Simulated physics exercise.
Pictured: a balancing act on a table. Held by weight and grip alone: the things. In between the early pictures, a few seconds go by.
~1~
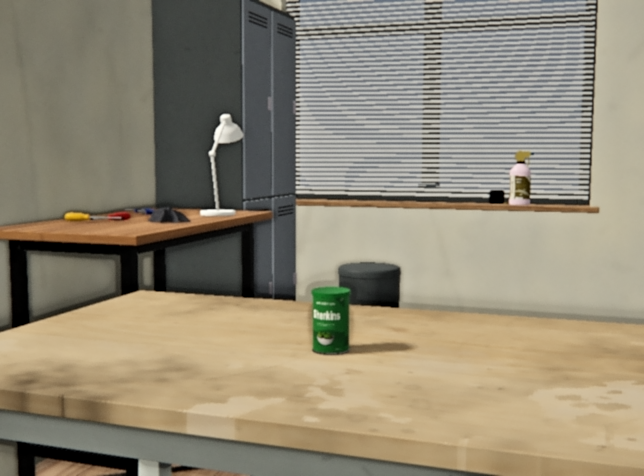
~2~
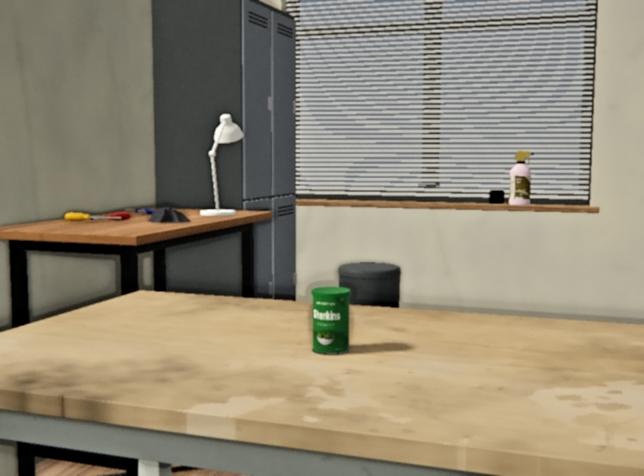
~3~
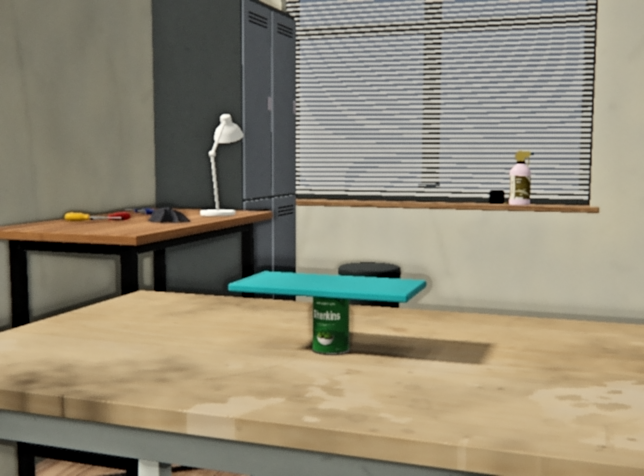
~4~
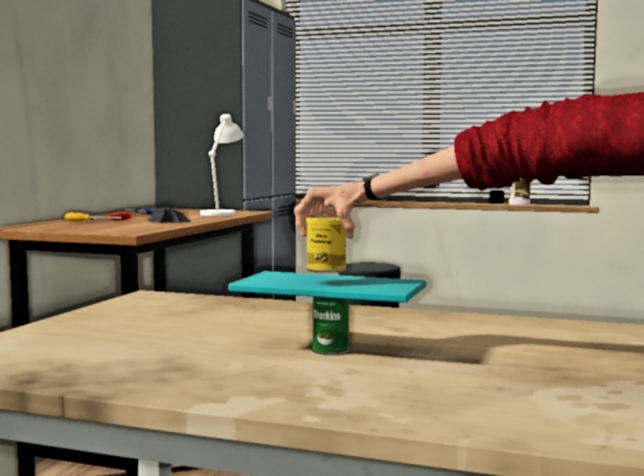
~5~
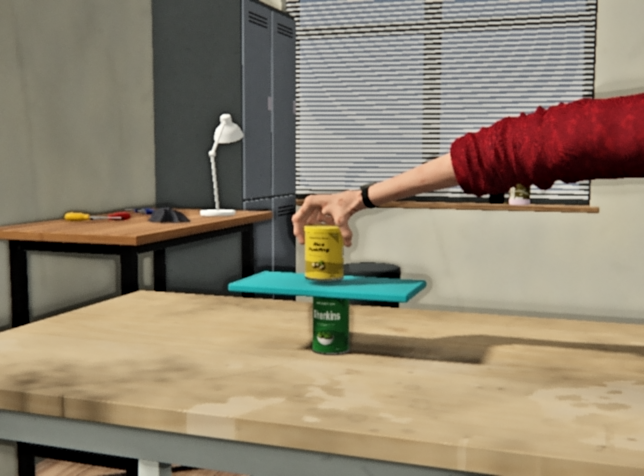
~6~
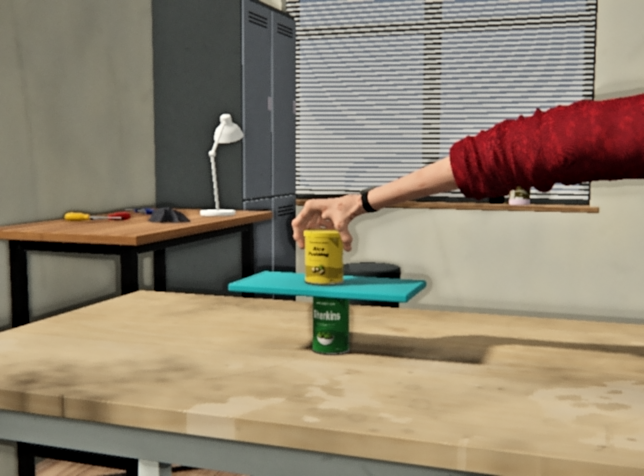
In this clip, a green tin stands alone on a wooden table, then a flat teal board appears on top of it. A hand in a red sleeve lowers a yellow tin onto the board and keeps holding it.
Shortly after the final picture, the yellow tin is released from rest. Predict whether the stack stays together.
The stack stays upright.
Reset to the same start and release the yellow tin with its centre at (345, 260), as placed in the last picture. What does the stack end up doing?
Well, it survives then.
Then, 0.20 s after the last picture, nothing has stirred.
Then, 0.40 s after the last picture, yellow tin resting near (324, 258).
At rest, all 3 in place. Seen from the same camera at the end, yellow tin near (324, 258). The stack holds.
